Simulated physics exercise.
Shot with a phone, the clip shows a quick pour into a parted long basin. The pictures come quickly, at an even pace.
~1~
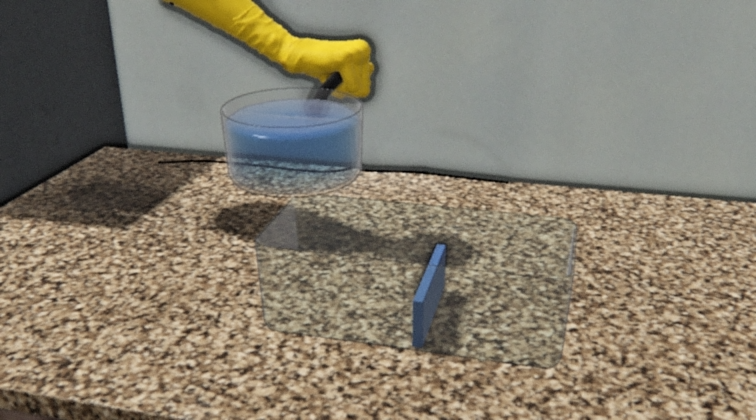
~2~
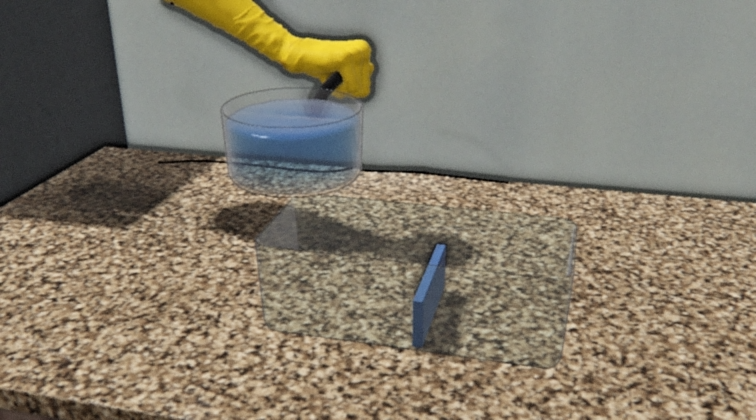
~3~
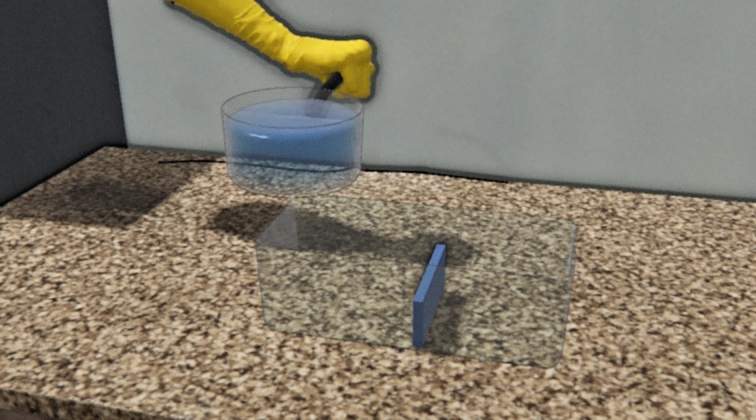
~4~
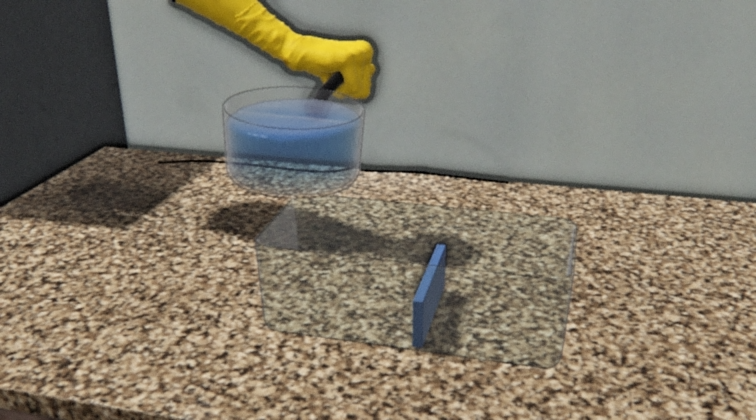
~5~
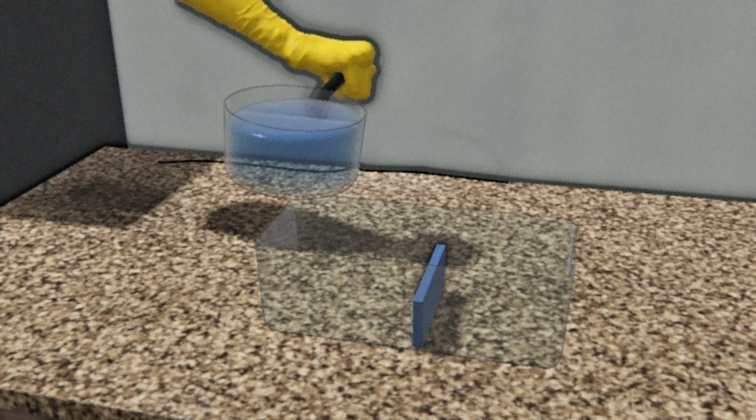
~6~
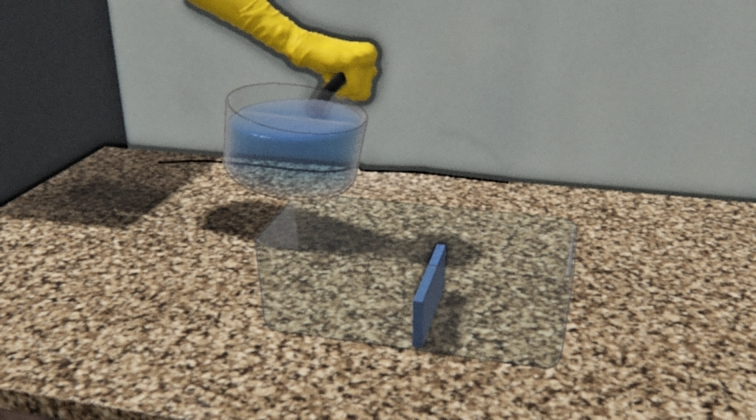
A yellow-gloved hand held a clear round container of blue liquid above a see-through box with a blue divider, keeping nearly still before tilting the container slightly to the right.
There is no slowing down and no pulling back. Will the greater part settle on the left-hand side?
I foresee the left area holding the largest share.
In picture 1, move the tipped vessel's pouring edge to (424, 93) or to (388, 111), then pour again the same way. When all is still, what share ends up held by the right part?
90 and 55 per cent.
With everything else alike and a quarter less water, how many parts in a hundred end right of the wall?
I'd put it at some 0 %.
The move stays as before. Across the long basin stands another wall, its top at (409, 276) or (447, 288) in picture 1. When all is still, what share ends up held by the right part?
First try: Roughly 50 per cent; second try: 15 per cent.
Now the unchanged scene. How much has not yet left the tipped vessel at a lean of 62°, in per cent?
Near 65 percent is still in there.
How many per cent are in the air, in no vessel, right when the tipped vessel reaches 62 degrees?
Estimated at 25 per cent or so.
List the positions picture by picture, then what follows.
The first picture shows tilt 0°; pouring edge (359, 113); surface from (233, 112) to (359, 121); the long basin's rim runs from (276, 218) to (574, 250); the wall's top is at (431, 272).
The second picture shows tilt 0°; pouring edge (360, 113); surface from (233, 111) to (359, 121).
The third picture shows tilt 2°; pouring edge (360, 115); surface from (234, 111) to (360, 121).
The fourth picture shows tilt 4°; pouring edge (361, 117); surface from (234, 110) to (361, 122).
The fifth picture shows tilt 6°; pouring edge (363, 121); surface from (235, 111) to (362, 123).
The sixth picture shows tilt 10°; pouring edge (364, 125); surface from (236, 111) to (363, 123).
A moment on, the tilt is 62° and 64 per cent is still to pour, 10 is left of the wall and 1 right of it.
Next, the tilt is 91° and 16 per cent is still to pour, 63 is left of the wall and 14 right of it.
Then the tilt is 94° and 4 per cent is still to pour, 76 is left of the wall and 15 right of it.
Later the tilt is 94° and 1 per cent is still to pour, 80 is left of the wall and 15 right of it.
At rest 81 per cent lies left of the wall, 15 right of it and 5 outside.
